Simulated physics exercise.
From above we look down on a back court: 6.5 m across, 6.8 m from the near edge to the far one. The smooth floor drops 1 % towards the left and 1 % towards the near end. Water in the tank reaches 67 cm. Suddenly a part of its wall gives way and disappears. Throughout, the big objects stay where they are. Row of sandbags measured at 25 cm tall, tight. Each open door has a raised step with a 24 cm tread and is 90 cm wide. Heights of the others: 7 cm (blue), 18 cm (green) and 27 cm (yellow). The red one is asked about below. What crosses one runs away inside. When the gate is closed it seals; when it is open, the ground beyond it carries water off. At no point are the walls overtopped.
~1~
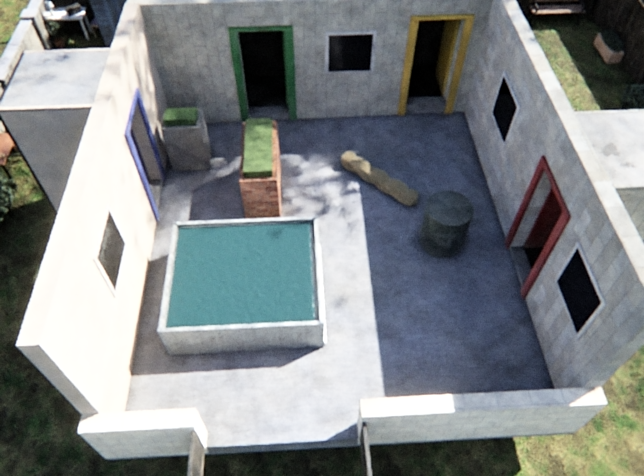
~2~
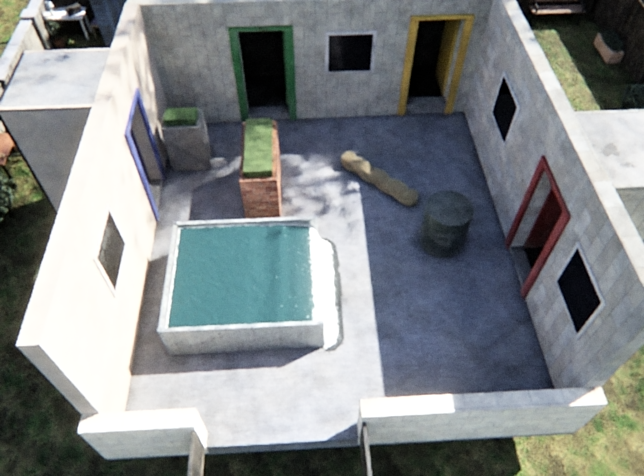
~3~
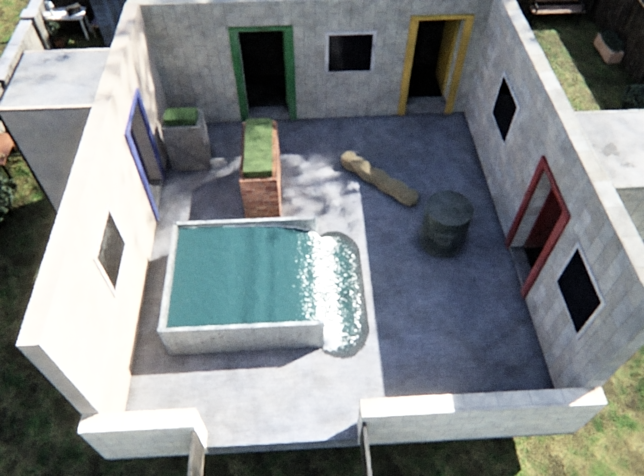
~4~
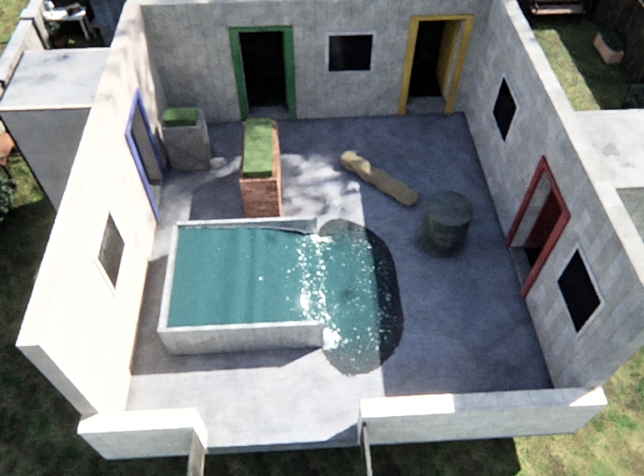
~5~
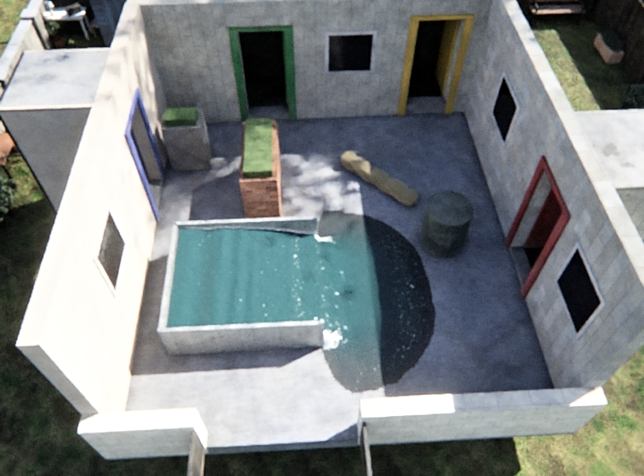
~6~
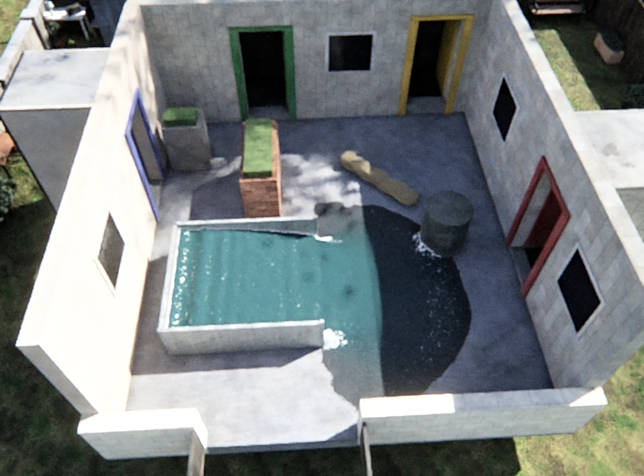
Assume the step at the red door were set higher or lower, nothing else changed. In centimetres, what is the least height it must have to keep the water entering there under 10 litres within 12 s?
30 cm.
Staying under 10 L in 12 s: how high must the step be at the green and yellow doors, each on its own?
You'd want about 5.5 centimetres at green and about 9.0 centimetres at yellow.
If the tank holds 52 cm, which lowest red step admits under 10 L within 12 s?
I'd go with near 22 cm then.
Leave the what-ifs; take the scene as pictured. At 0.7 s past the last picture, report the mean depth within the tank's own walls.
On average, around 39 cm.
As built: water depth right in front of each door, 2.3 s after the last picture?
Lab note, cm: Blue 0; green 0; yellow 0; red 22.
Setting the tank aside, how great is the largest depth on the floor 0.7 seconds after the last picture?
About 34 cm.
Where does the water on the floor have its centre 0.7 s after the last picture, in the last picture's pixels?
Look at about (315, 292) in the last view.
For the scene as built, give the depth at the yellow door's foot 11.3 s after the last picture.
Some 1.5 cm.
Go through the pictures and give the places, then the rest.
Still water, 67 cm deep, in the tank at (244, 272); the red door at (533, 234) is dry, in the first frame.
The front is at (337, 341), 0.3 m from the gap at (317, 283); 0.5 m2 of floor is wet, 67 cm left at the back, in the second frame.
The front is at (363, 336), 0.7 m from the gap at (317, 285); 1.5 m2 of floor is wet, 67 cm left at the back, in the third frame.
Water pours out at (317, 286) and has run 1.3 m, to (398, 324); about 10 cm deep outside, 67 cm at the back, in the fourth frame.
The gap is at (317, 286), the front 1.8 m out at (429, 316); the back of the tank holds 67 cm, in the fifth frame.
The gap is at (317, 286), the front 2.4 m out at (465, 314); the back of the tank holds 61 cm; 1.1 m in a straight line remain to the red door at (533, 234), in the sixth frame.
Then, 0.7 s after the last picture water covers 35 % of the floor, deepest (34 cm) near (419, 249); 5 cm at the red door, 29 litres in over its 8 cm step.
Then, 2.3 s after the last picture water covers 50 % of the floor, deepest (38 cm) near (536, 333); 22 cm at the red door, 225 litres in over its 8 cm step.
Then, 11.3 s after the last picture water covers 95 % of the floor, deepest (13 cm) near (241, 242); 3 cm at the red door, 364 litres in over its 8 cm step.
At the red door as built, the water peaked near 24 cm, 2.1 s after the last picture.
Run again over the same 12 s with other heights there, 29 litres in over 26 cm, 1 litre over 35.5 cm. The limit of 10 litres is kept from about 30 cm up.
